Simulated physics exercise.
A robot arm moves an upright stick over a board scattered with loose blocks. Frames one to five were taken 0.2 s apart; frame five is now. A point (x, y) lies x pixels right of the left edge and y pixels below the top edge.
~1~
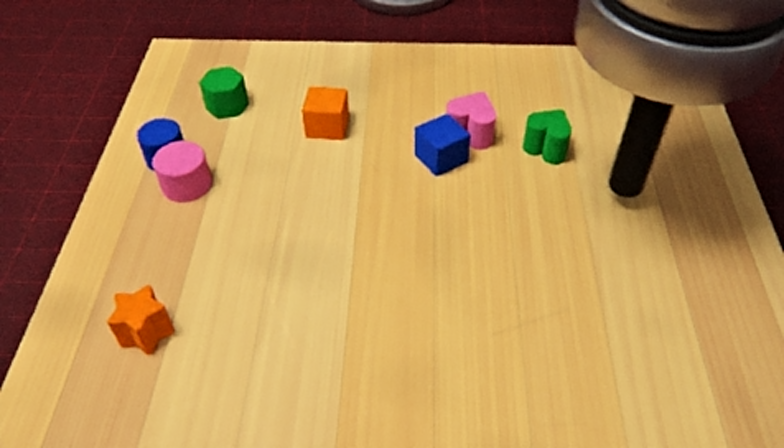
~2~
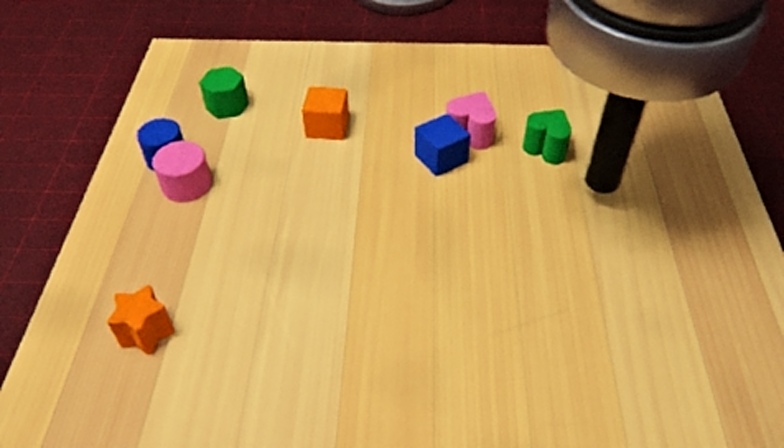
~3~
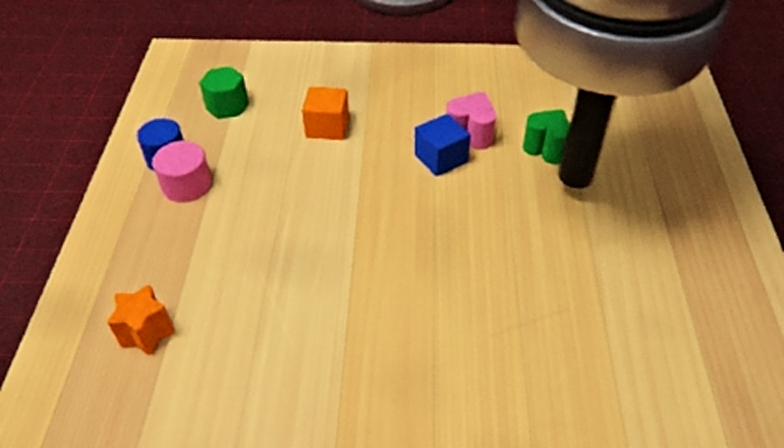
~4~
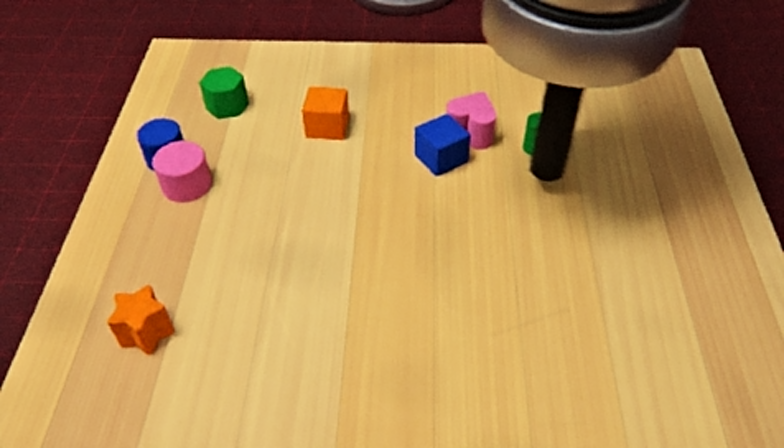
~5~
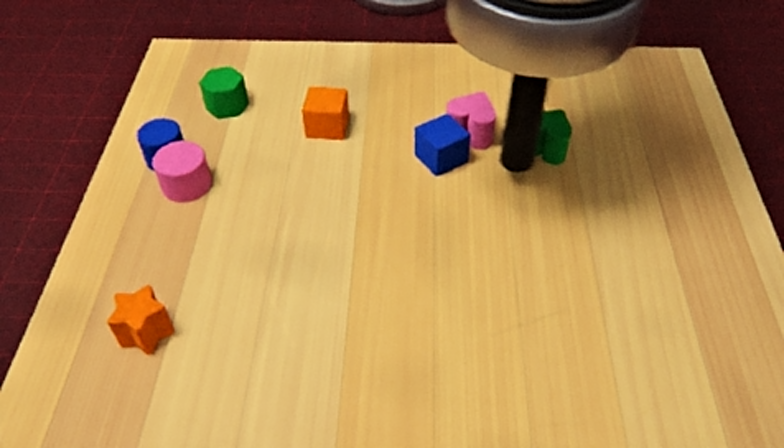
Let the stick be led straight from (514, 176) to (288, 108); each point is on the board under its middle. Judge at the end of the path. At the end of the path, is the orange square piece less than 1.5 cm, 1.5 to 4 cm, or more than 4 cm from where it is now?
The distance will be above 4 cm.
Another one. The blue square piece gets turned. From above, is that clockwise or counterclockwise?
From above, it turns counterclockwise.
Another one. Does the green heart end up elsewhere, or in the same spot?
By the end it is where it was.
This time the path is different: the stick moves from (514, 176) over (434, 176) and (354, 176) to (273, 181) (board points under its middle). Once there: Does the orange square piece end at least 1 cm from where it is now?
No, it doesn't check out.
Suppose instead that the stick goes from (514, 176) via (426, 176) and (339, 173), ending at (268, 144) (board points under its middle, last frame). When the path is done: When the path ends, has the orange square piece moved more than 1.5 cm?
Answer: No.
The first path, step by step. One third of the way, stick (434, 138); blue square piece (399, 118), turned 35° anticlockwise.
Two thirds of the way, stick (356, 115); orange square piece (282, 90); blue square piece (320, 99), turned 55° anticlockwise.
At the end, stick (286, 93); green six-sided block (171, 73), turned 20° anticlockwise; orange square piece (210, 76); blue square piece (249, 81), turned 60° anticlockwise; pink heart in place; green heart in place.
